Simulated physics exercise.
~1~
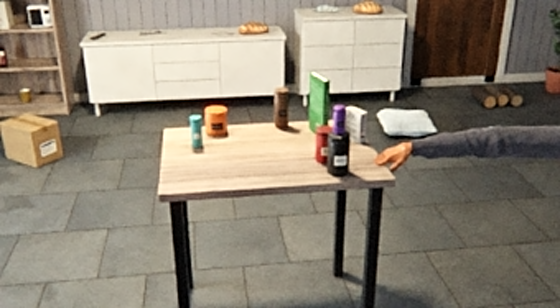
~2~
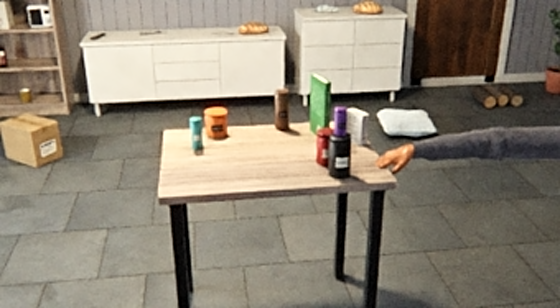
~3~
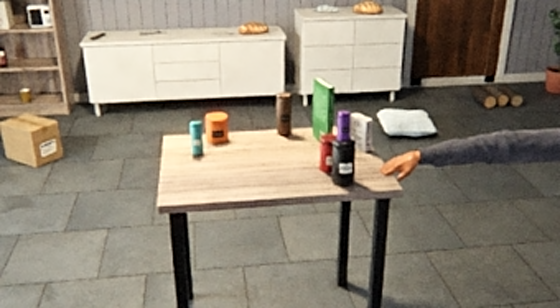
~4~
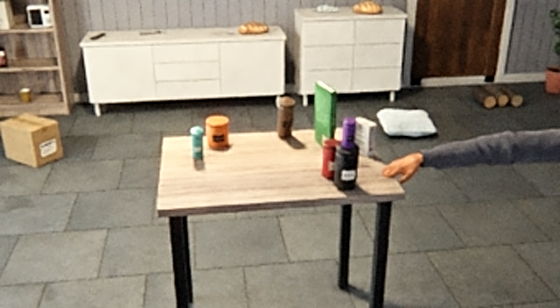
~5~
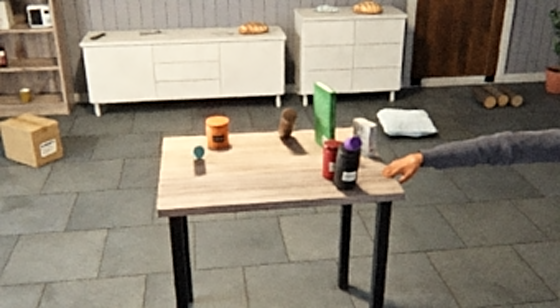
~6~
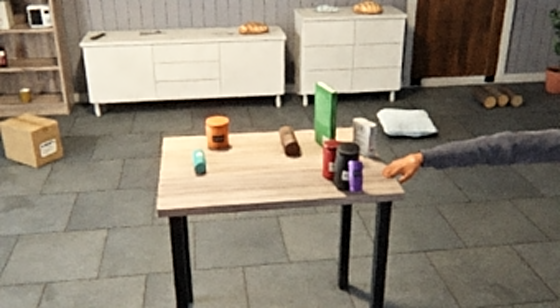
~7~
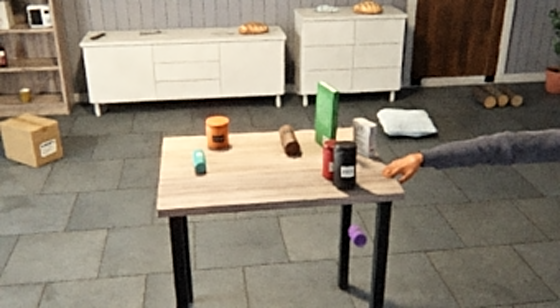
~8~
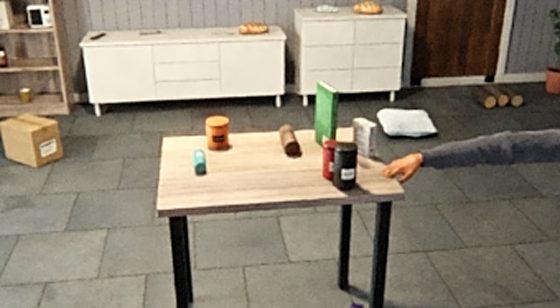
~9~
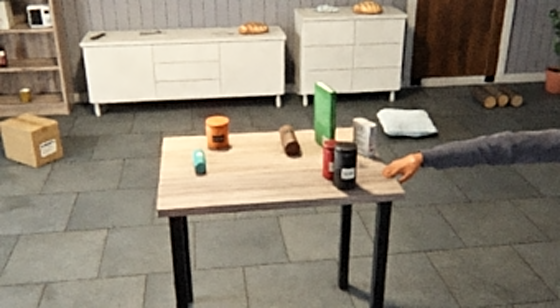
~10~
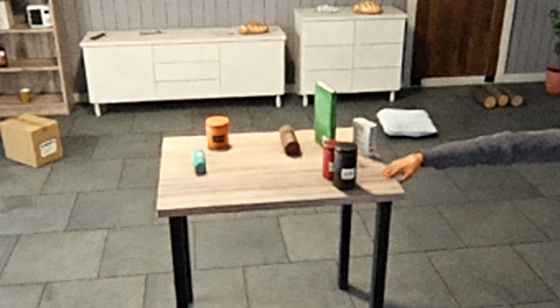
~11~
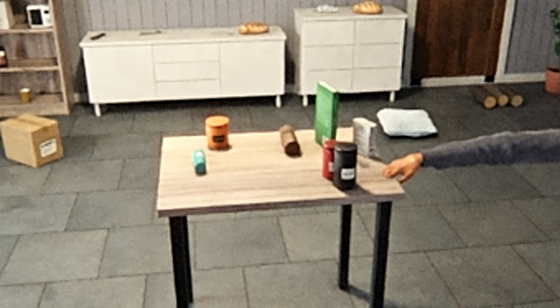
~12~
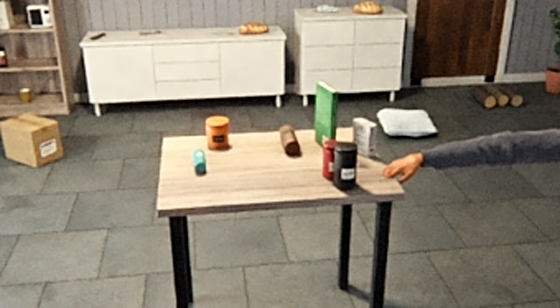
A small purple container toppled off the front of a wooden table and dropped to the floor after the table jerked forward with a hand at its right edge, while a brown jar and a turquoise shaker tipped over and stayed lying on top.
